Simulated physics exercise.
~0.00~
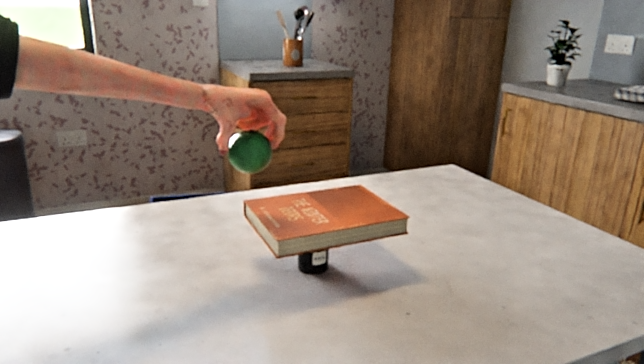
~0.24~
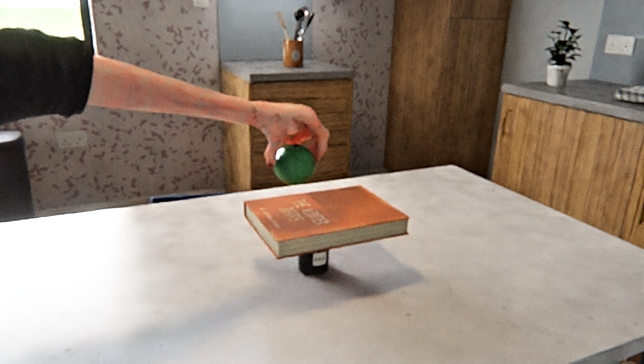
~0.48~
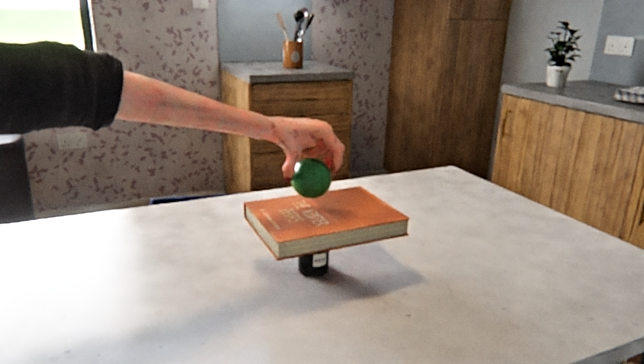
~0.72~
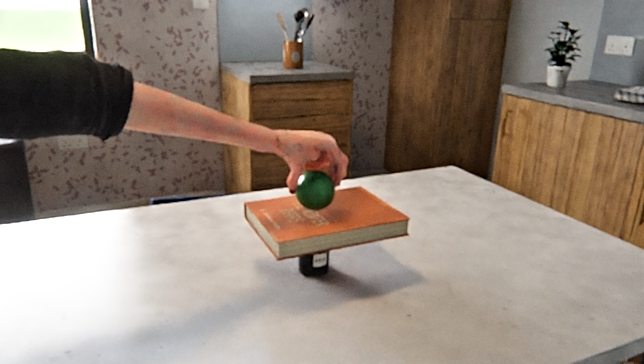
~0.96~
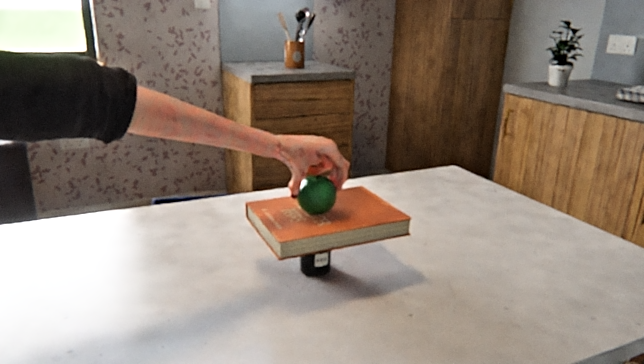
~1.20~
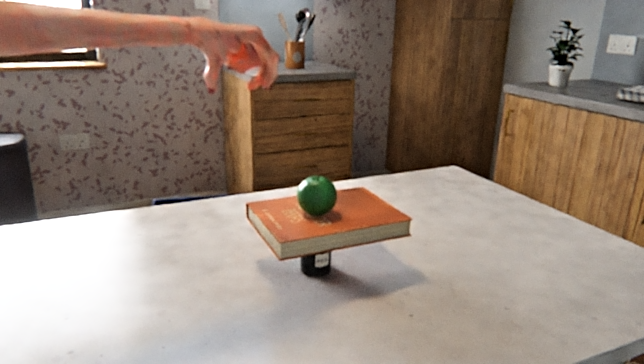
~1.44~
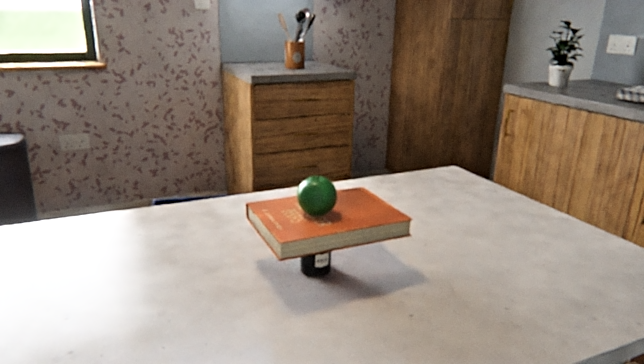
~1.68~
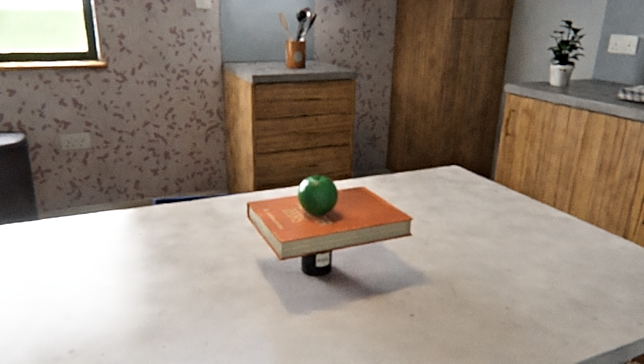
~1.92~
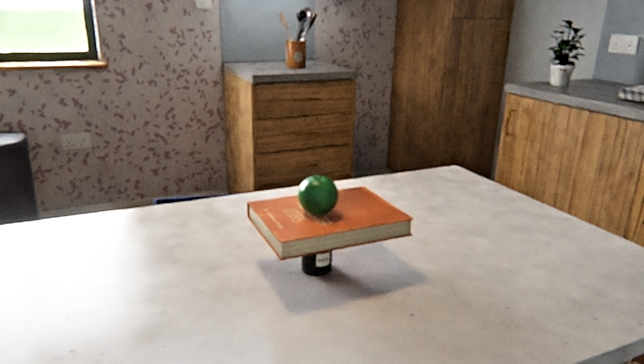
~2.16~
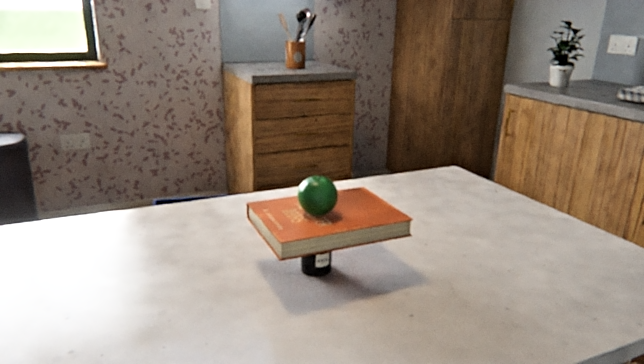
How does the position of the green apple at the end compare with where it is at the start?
At the start the green apple is held in a hand above the left side of the book. At the end it is lower and further to the right, resting on top of the book by itself.
